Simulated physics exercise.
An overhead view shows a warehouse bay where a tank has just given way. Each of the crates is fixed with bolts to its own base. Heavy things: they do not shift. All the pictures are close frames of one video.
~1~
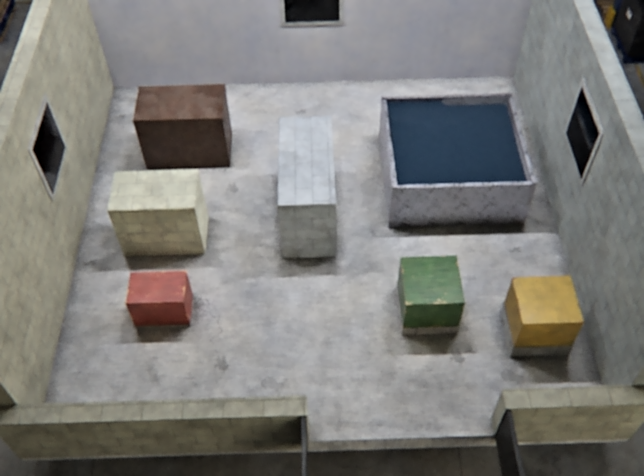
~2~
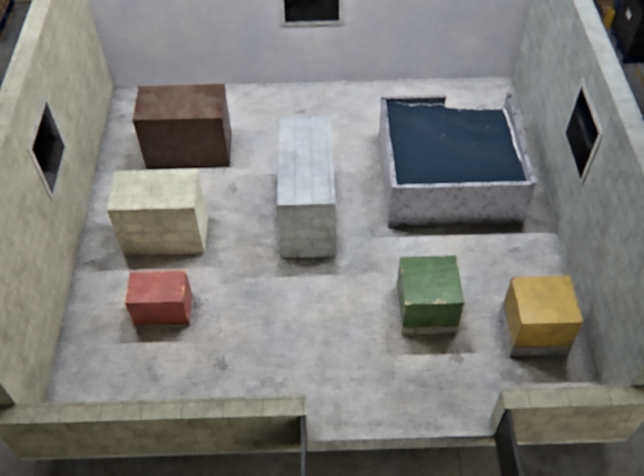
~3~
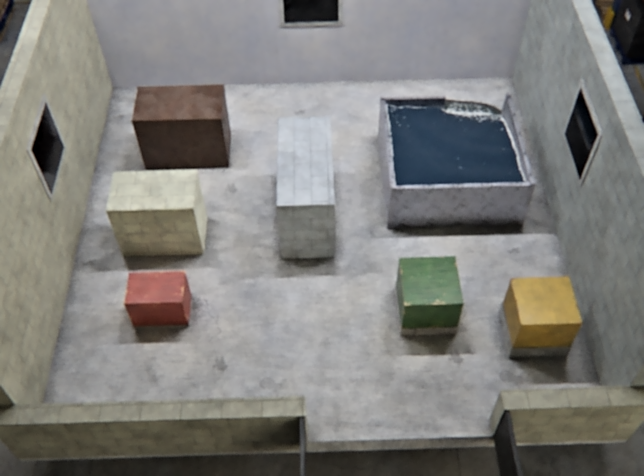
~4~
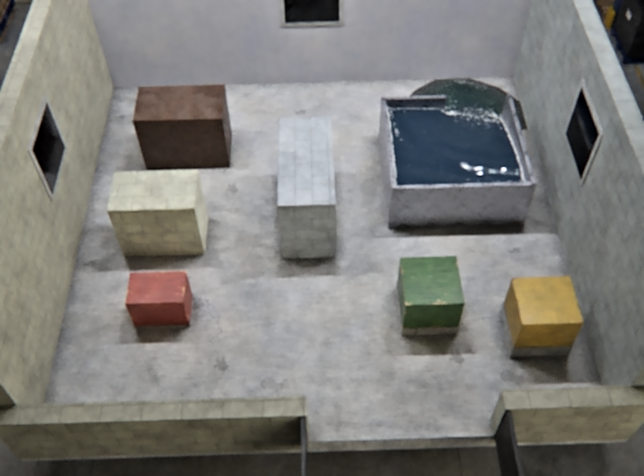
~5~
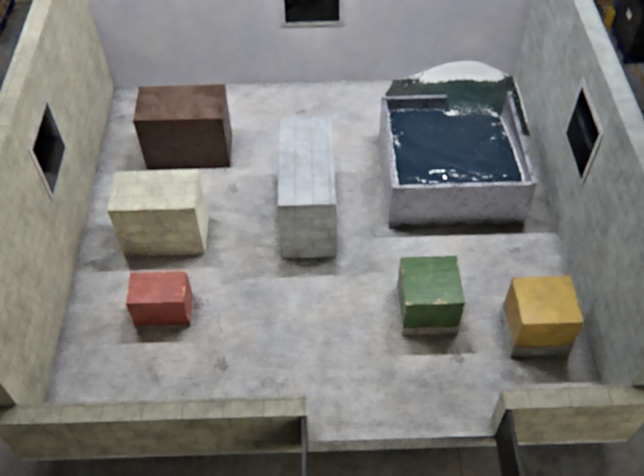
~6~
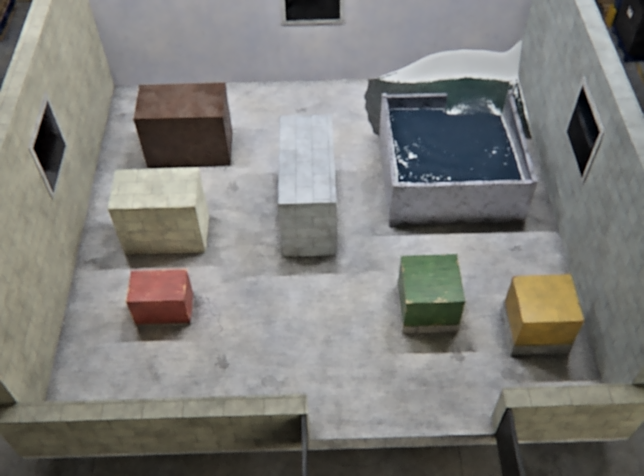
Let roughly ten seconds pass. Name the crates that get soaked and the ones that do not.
At the end, the yellow crate is protected; the red crate is exposed; the green crate is protected.
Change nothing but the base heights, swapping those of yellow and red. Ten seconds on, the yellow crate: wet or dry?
Yellow: Flooded.
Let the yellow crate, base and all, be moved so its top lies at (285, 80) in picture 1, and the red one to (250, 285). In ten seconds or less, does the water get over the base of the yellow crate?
The yellow crate is flooded.
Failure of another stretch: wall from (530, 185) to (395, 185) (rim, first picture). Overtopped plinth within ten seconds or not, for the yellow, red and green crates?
The yellow crate is flooded; the red crate is flooded; the green crate is flooded.
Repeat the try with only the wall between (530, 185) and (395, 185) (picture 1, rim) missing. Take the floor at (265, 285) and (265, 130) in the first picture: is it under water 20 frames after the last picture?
I'd expect the first point to be reached and the second point to stay dry.
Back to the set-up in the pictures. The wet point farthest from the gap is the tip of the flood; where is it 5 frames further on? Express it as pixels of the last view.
Close to (272, 85).
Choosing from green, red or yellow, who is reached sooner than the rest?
The yellow one comes first.
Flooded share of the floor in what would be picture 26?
Roughly 45 percent.
A moment on, water covers 10 % of the floor; the yellow crate not reached, the red crate not reached, the green crate not reached.
Next, water covers 25 % of the floor; the yellow crate not reached, the red crate not reached, the green crate not reached.
Then, water covers 45 % of the floor; the yellow crate water round its plinth, the red crate not reached, the green crate water round its plinth.
Later, water covers 90 % of the floor; the yellow crate water round its plinth, the red crate water round its plinth, the green crate water round its plinth.
In the end, water covers 100 % of the floor; the yellow crate stayed above the water, the red crate was topped, the green crate stayed above the water.
